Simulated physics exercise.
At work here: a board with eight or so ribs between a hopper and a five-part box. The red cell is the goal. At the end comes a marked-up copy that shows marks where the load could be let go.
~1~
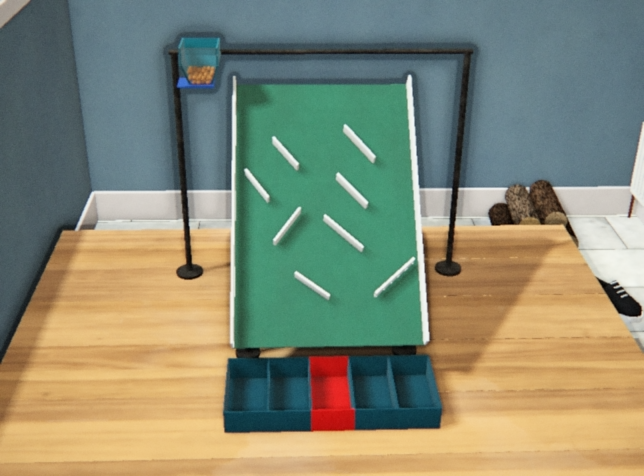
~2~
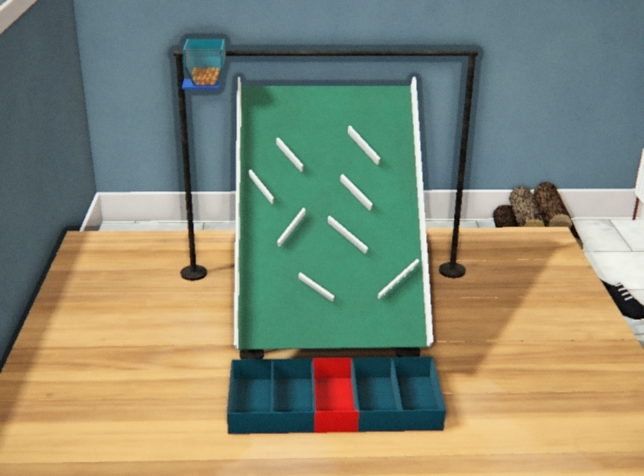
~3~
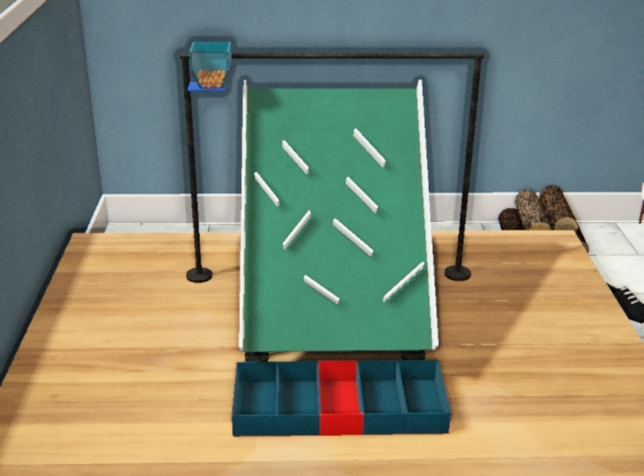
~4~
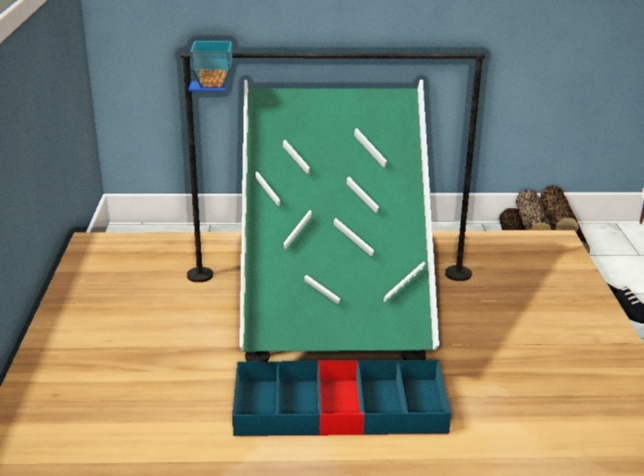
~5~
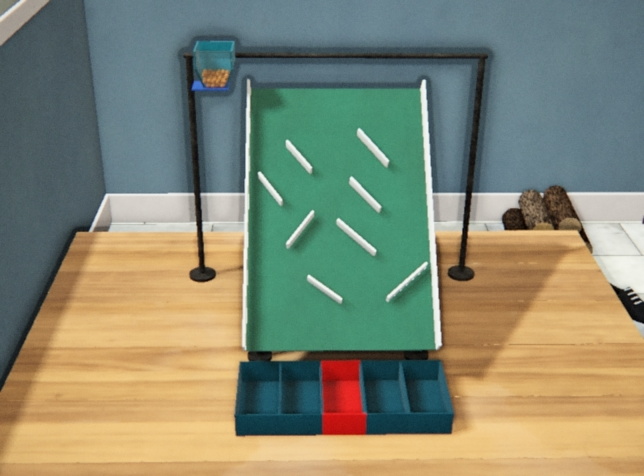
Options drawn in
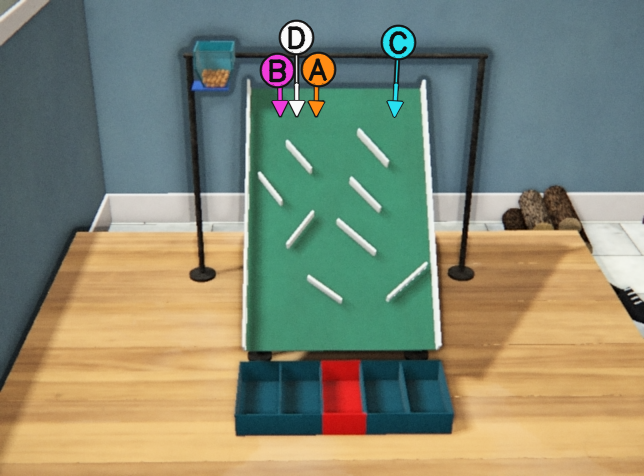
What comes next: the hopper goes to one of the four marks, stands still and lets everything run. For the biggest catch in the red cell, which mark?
C is best.
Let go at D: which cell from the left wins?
The fourth from the left.
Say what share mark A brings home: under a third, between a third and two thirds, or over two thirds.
Under a third.
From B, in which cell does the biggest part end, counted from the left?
It is the first one.
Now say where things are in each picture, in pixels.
In the first picture, hopper at (204, 75), roasted chickpeas, door shut.
In the second picture, ribs (278, 138) to (302, 166), (349, 126) to (379, 159), (250, 170) to (272, 199).
In the third picture, ribs (347, 178) to (377, 208), (284, 244) to (310, 211), (334, 219) to (372, 252).
In the fourth picture, ribs (306, 276) to (339, 300), (386, 297) to (424, 263).
In the fifth picture, red cell at (344, 423), number 3 of 5 from the left.
On the marked copy, mark A meets the board at (316, 110); mark B meets the board at (280, 110); mark C meets the board at (394, 111); mark D meets the board at (296, 110).
With A, a small part in the red cell, most in other cells.
With B, a small part in the red cell, nearly all in other cells.
With C, about two thirds in the red cell, about a third in other cells.
With D, about a quarter in the red cell, most in other cells.
